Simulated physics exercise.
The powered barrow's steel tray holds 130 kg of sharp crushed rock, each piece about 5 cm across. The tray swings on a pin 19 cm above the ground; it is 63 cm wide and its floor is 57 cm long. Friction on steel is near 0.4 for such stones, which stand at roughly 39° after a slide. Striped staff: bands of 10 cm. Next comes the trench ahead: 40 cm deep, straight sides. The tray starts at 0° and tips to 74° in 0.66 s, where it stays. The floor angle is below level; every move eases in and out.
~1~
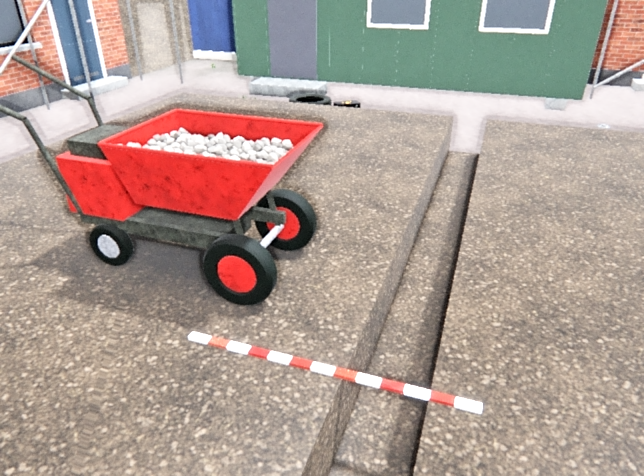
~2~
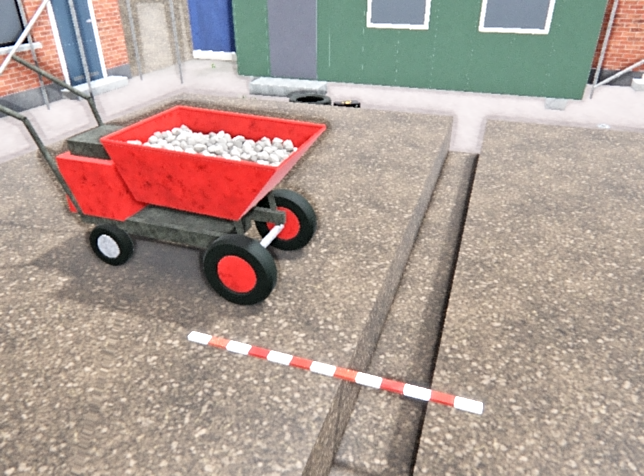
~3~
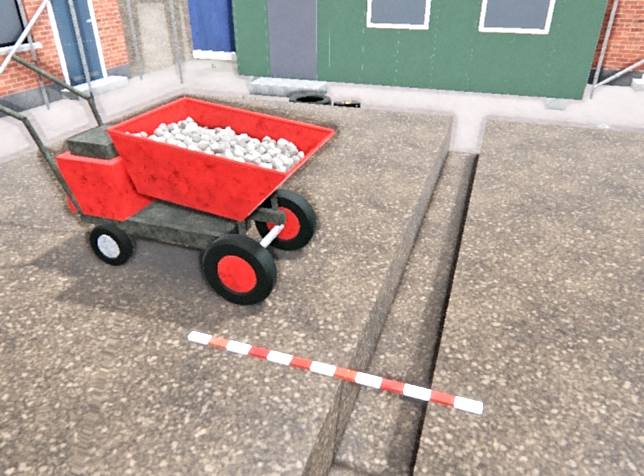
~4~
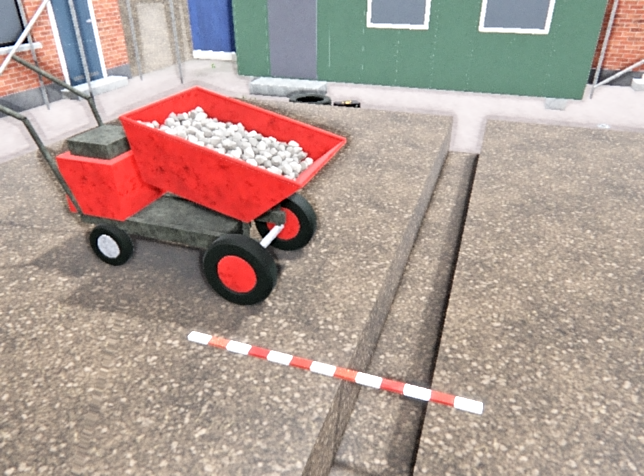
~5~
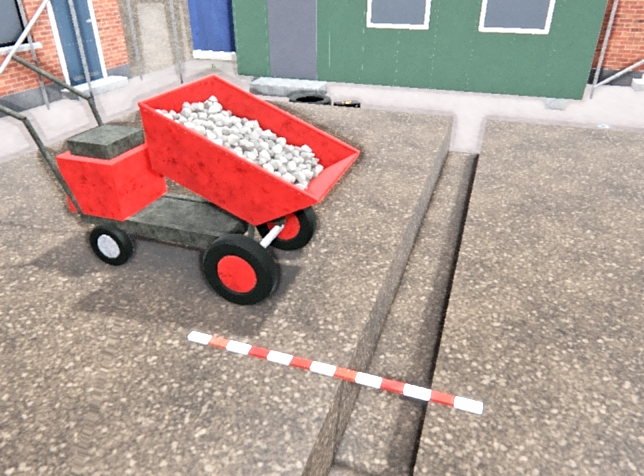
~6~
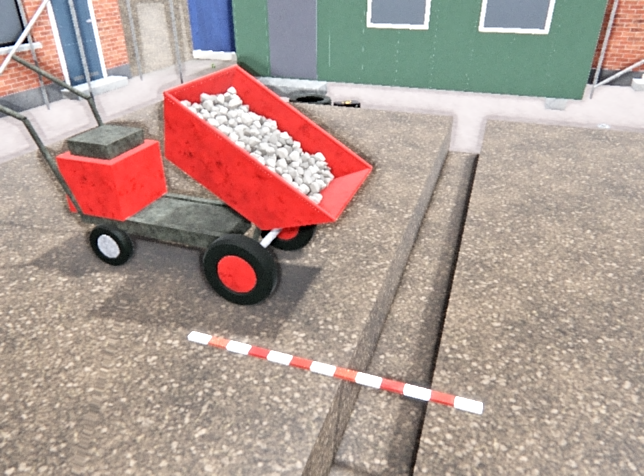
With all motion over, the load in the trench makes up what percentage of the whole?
It makes up about 92 percent of the whole load.
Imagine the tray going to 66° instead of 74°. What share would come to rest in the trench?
Then close to 60 per cent.
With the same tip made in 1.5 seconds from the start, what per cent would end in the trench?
In that case some 100 per cent.
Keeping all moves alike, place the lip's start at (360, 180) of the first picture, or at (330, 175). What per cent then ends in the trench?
Roughly 5 in a hundred, then 45 in a hundred.
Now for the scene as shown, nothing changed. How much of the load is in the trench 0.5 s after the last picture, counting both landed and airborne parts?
At that moment: Approx. 30 %.
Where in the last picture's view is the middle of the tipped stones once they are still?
Somewhere near pixel (411, 347).
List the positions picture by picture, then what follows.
In the first picture, the tray is at 0°, its lip at (272, 167); the top of the load is at (220, 142).
In the second picture, lip at (276, 169), floor tilted 2°, highest stones at (200, 139).
In the third picture, lip at (287, 175), floor tilted 6°, highest stones at (186, 128).
In the fourth picture, lip at (301, 186), floor tilted 14°, highest stones at (195, 117).
In the fifth picture, lip at (318, 201), floor tilted 22°, highest stones at (207, 107).
In the sixth picture, lip at (334, 220), floor tilted 32°, highest stones at (224, 99).
Then, 0.2 s after the last picture the floor is at 63°, 100 % in the tray; the foremost stones are at (357, 242).
Then, 0.5 s after the last picture the floor is at 74°, 72 % in the tray, 28 % in the trench; the foremost stones are at (439, 340).
Then, 0.8 s after the last picture the floor is at 74°, 22 % in the tray, 70 % in the trench, 8 % past the trench; the foremost stones are at (568, 339).
Then, 2.8 s after the last picture the floor is at 74°, 0 % in the tray, 92 % in the trench, 8 % past the trench; the foremost stones are at (628, 349).
